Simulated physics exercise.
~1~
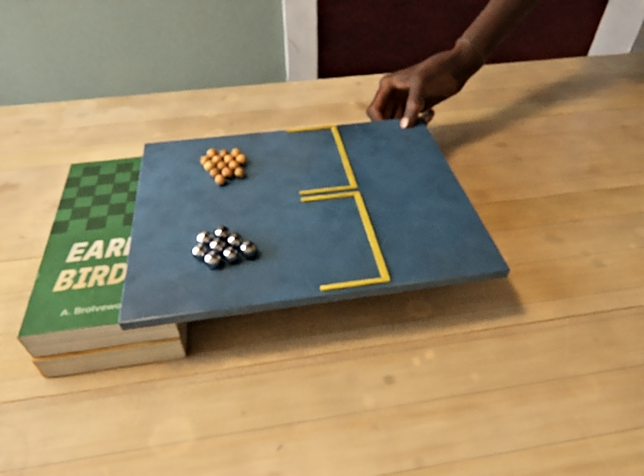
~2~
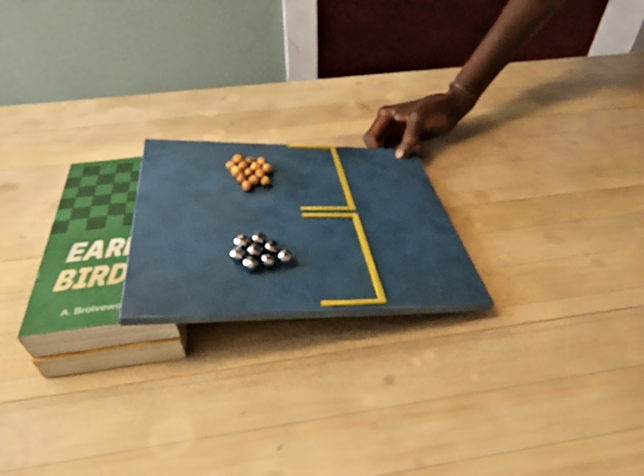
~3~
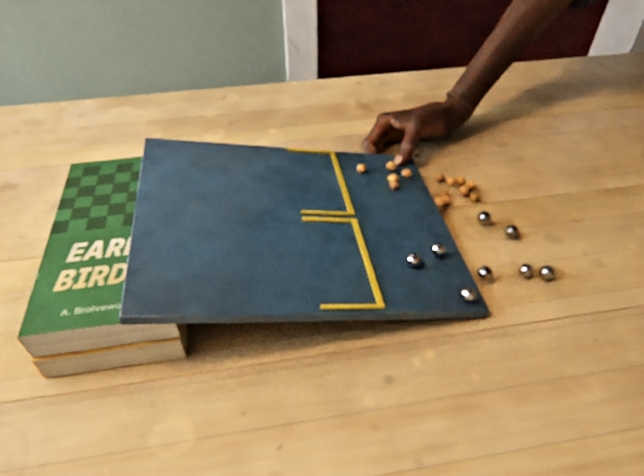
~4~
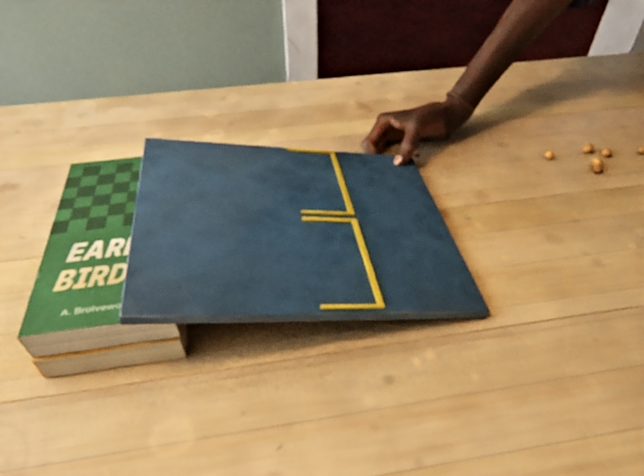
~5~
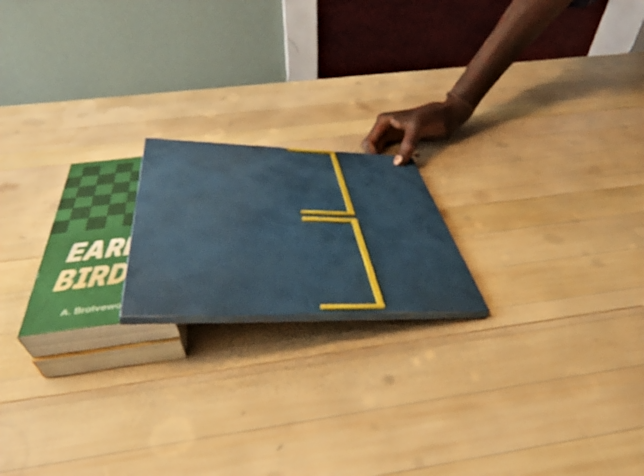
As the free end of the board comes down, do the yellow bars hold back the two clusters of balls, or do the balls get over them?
The balls get over the bars on both sides. The near metallic ones and the far orange ones all go past their yellow bars and off the board.
